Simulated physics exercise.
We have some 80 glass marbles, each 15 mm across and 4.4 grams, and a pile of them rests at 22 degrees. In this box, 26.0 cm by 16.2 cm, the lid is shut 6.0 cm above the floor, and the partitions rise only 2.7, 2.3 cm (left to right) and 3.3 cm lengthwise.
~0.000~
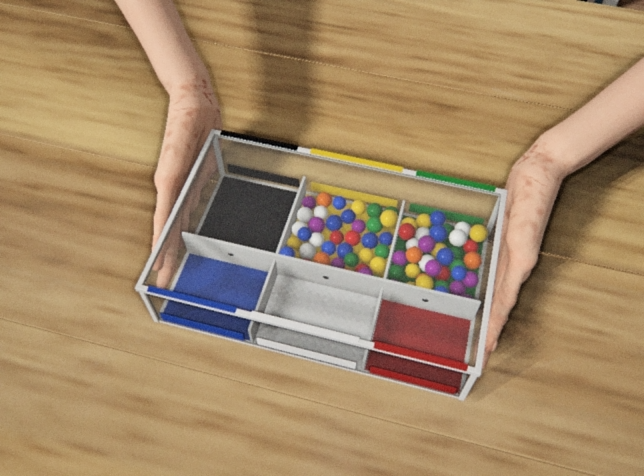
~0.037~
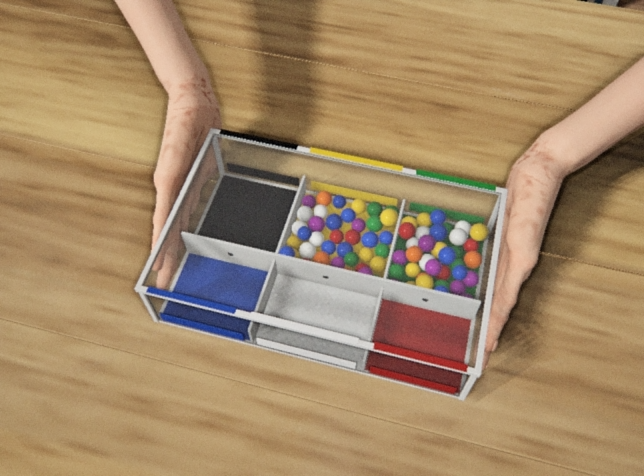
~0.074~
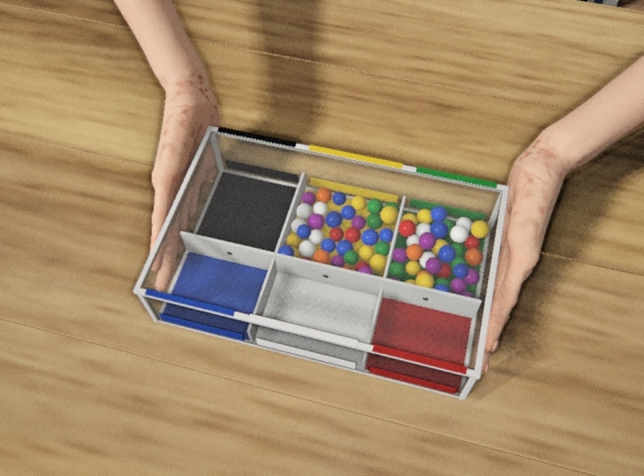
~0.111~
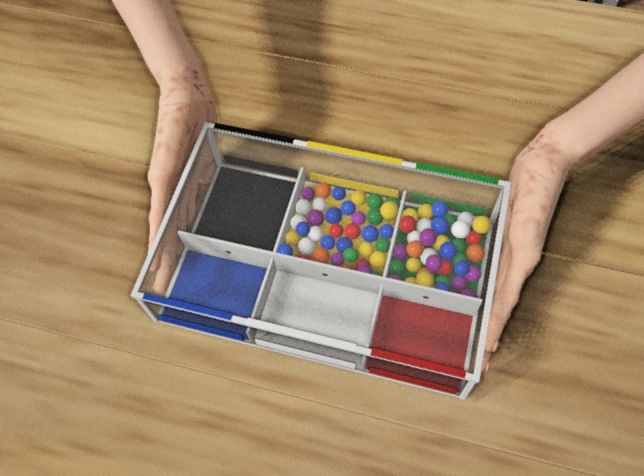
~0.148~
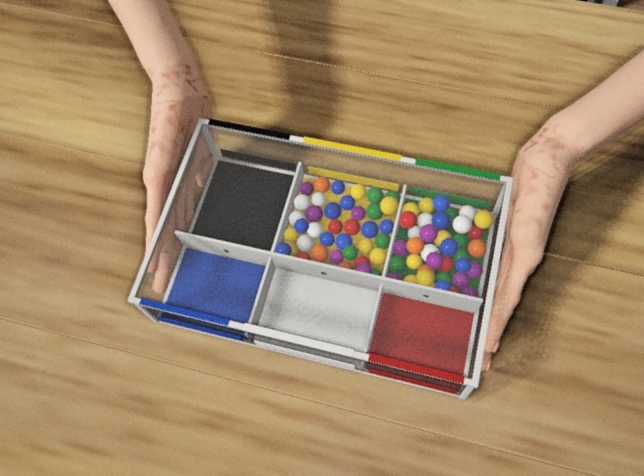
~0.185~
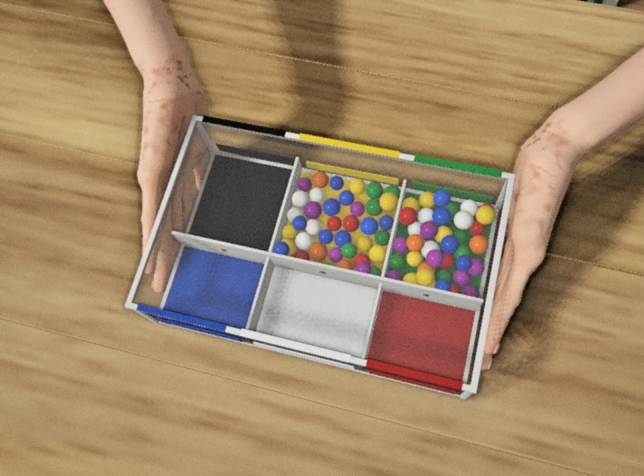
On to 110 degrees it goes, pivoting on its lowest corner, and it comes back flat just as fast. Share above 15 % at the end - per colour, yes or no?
Red yes, blue yes, green no, yellow no, white yes, black no.
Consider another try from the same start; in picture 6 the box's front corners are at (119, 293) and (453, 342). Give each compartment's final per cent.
Each compartment ends with, in per cent, red 0, blue 65, green 0, yellow 10, white 0 and black 25.
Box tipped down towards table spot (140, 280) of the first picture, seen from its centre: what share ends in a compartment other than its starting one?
That comes to around 100 per cent.
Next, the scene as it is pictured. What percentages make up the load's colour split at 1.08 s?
It splits as red 10, blue 0, green 30, yellow 35, white 20 and black 5 percent.
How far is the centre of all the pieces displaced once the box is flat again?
It moves around 10.0 centimetres.
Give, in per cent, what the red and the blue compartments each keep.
Red: 25; blue: 35.
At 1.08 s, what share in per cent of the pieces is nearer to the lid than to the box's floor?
Close to 80 in a hundred.
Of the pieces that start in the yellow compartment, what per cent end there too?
0 per cent, roughly.
After 1.08 s, tilt 110 degrees; red 10 %, green 30 %, yellow 35 %, white 20 %, black 5 %.
Then, at 1.67 s, tilt 50 degrees; red 25 %, blue 35 %, white 40 %.
Then, at 2.32 s, tilt 0 degrees; red 25 %, blue 35 %, white 40 %.
By 3.1 s all is still; red 25 %, blue 35 %, green 0 %, yellow 0 %, white 40 %, black 0 %.
